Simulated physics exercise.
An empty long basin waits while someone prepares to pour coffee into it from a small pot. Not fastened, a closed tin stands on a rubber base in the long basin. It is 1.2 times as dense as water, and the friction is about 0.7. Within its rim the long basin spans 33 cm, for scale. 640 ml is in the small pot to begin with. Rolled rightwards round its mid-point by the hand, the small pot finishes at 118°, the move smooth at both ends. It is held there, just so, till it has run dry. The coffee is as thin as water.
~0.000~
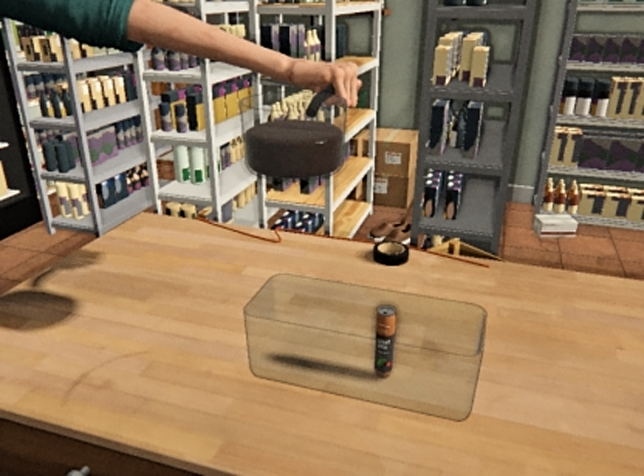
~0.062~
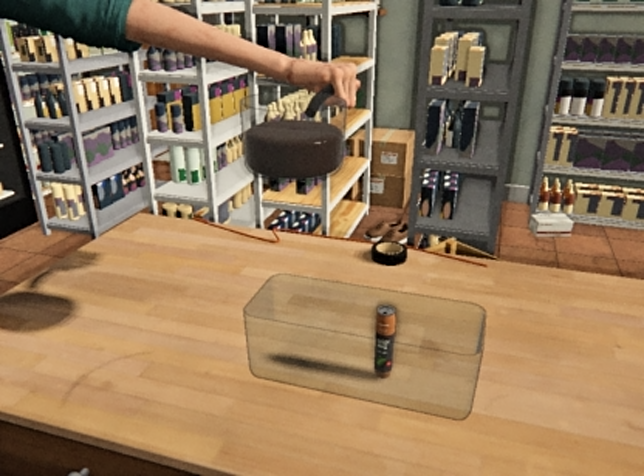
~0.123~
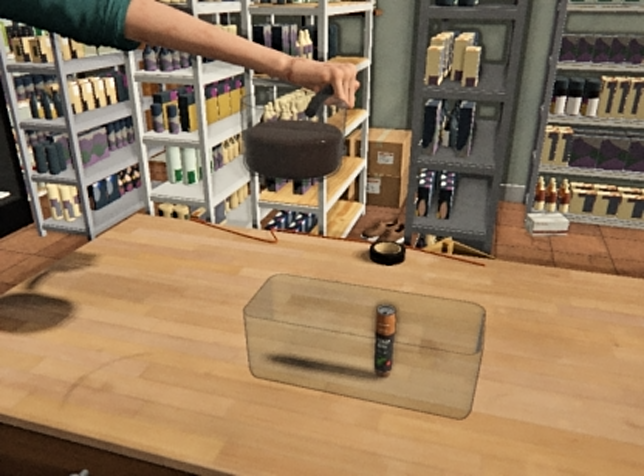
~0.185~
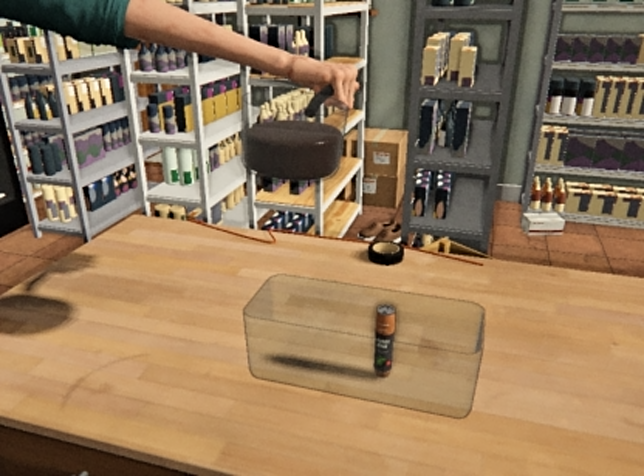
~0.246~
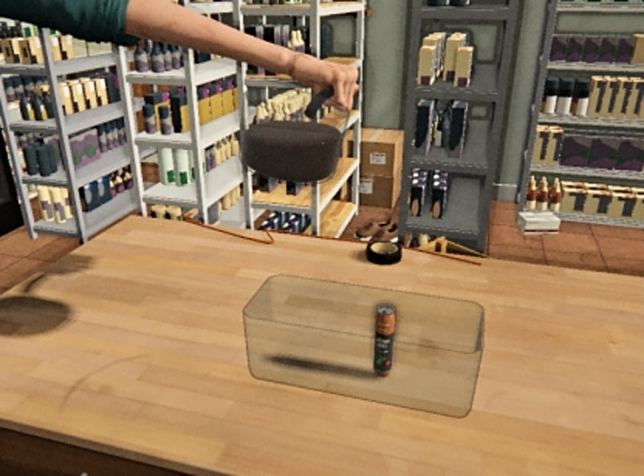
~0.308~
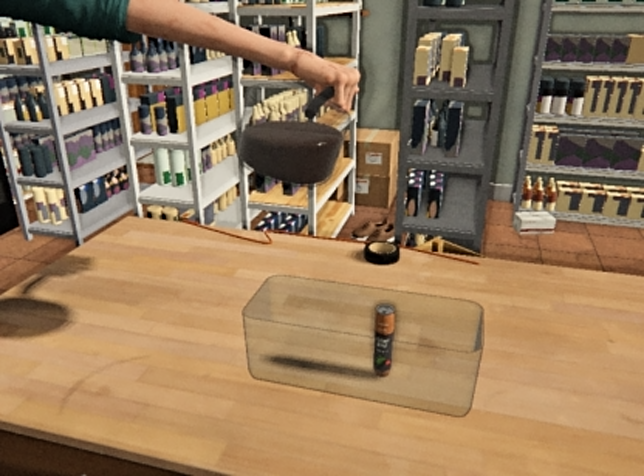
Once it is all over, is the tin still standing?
It's going to be knocked down.
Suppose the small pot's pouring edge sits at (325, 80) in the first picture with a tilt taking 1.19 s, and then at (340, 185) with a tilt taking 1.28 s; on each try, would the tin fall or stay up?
Run one: It tumbles. Run two: It does not tip.
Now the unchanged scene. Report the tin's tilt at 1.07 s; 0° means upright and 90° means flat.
About 0°.
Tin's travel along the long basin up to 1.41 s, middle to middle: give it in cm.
Near 4 cm.
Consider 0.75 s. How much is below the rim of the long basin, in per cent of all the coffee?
About 1 per cent.
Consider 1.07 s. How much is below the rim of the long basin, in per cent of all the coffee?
I reckon close to 64 per cent.
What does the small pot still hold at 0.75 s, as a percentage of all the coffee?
Roughly 68 percent.
Then, 0.75 s in, the tilt is 75° and 67 per cent is still to pour; the tin stands where it began.
Then, 1.07 s in, the tilt is 111° and 10 per cent is still to pour; the tin stands where it began.
Then, 1.41 s in, the tilt is 118° and 0 per cent is still to pour; the tin leans 29°.
Then, 1.78 s in, the tilt is 118° and 0 per cent is still to pour; the tin lies on its side.
Finally, the tin lies on its side.
